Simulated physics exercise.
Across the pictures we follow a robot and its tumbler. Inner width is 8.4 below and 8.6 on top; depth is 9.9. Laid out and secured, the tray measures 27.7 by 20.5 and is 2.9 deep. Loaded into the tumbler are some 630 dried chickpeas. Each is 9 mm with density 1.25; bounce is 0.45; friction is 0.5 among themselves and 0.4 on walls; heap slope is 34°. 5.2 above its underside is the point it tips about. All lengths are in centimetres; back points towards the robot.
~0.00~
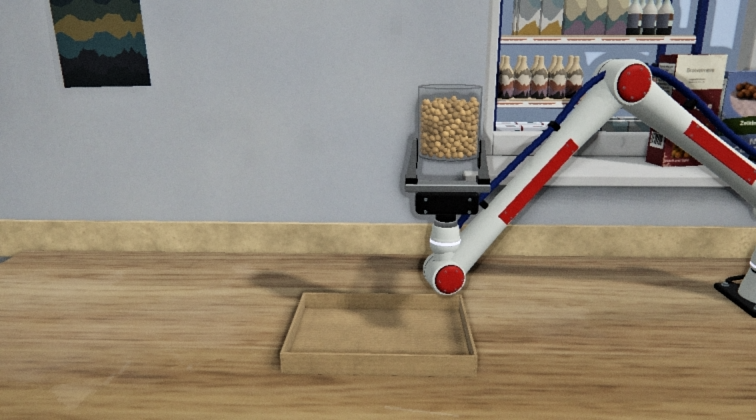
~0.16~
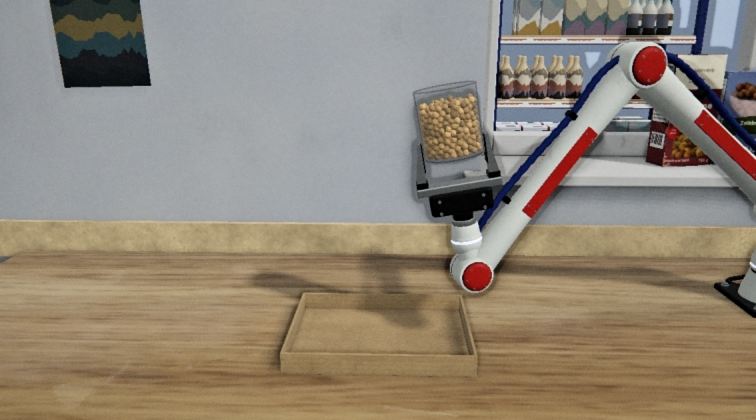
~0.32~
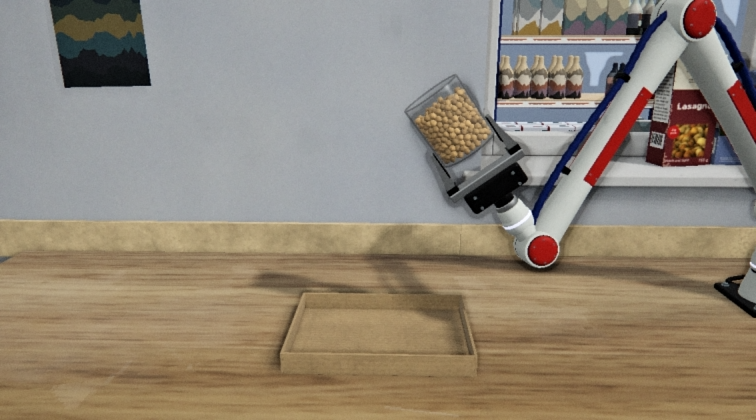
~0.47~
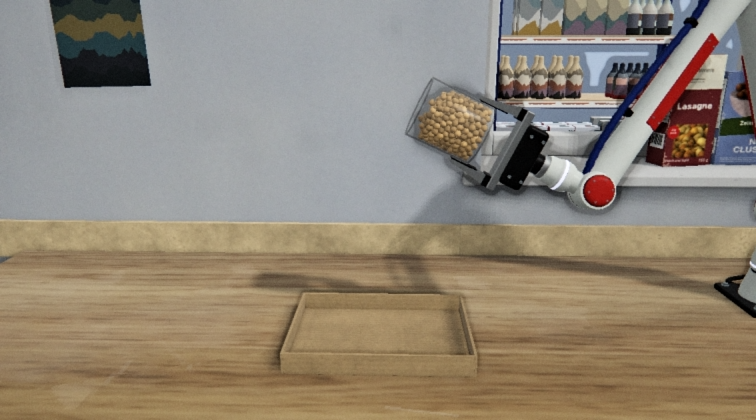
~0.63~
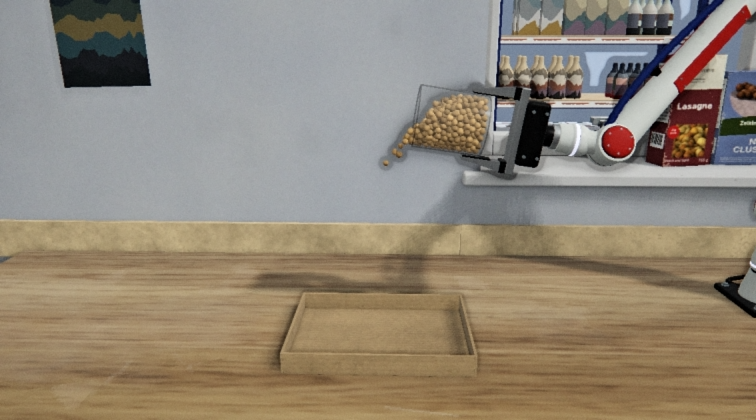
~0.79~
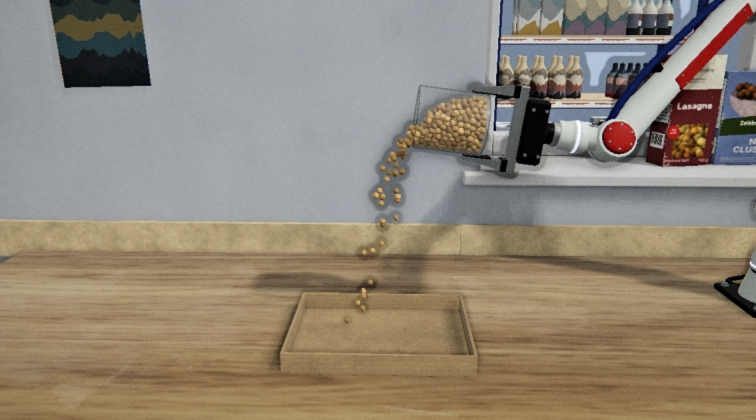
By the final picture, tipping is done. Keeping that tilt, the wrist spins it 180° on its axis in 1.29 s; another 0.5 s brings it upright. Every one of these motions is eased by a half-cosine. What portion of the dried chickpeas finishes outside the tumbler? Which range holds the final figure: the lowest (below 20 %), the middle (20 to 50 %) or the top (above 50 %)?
It sits in the middle range, 20 to 50 %.
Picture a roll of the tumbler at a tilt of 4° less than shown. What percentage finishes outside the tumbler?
The share would be around 25 per cent.
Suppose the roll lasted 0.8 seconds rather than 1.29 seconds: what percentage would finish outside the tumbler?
In that case around 35 percent.
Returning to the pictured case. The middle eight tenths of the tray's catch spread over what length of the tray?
Spread length: Approx. 20 cm.
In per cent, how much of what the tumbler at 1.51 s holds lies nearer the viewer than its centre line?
Close to 60 % of them.
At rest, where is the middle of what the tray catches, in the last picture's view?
I'd mark it about (350, 335) in the last picture.
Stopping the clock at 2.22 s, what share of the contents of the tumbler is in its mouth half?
I reckon roughly 35 per cent.
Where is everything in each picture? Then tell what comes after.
In the first frame, the tumbler middle at (449, 123), upright; upper third of the load around (450, 111), from x 425 to 475, top at y 100; 626 in the tumbler.
In the second frame, the tumbler middle at (449, 123), tipped 10°; upper third of the load around (451, 110), from x 420 to 480, top at y 95.
In the third frame, the tumbler middle at (450, 122), tipped 36°; upper third of the load around (453, 111), from x 420 to 490, top at y 90.
In the fourth frame, the tumbler middle at (451, 122), tipped 64°; upper third of the load around (455, 109), from x 420 to 490, top at y 95.
In the fifth frame, the tumbler middle at (451, 121), tipped 82°; upper third of the load around (460, 110), from x 385 to 485, top at y 95; 621 in the tumbler, 5 in flight or on a rim.
In the sixth frame, the tumbler middle at (451, 121), tipped 83°; upper third of the load around (463, 113), from x 345 to 485, top at y 100; 589 in the tumbler, 3 in the tray, 34 in flight or on a rim.
After 1.51 s, tipped 83°, highest piece 39 above the table; 498 in the tumbler, 98 in the tray, 3 on the table or floor, 27 in flight or on a rim.
After 2.22 s, tipped 68°, highest piece 37 above the table; 388 in the tumbler, 224 in the tray, 5 on the table or floor, 9 in flight or on a rim.
After 2.78 s, upright, highest piece 38 above the table; 386 in the tumbler, 234 in the tray, 6 on the table or floor.
After 3.48 s, upright, highest piece 38 above the table; 386 in the tumbler, 234 in the tray, 6 on the table or floor.
In the end, 386 in the tumbler, 234 in the tray, 6 on the table or floor. That is 38 % outside the tumbler.
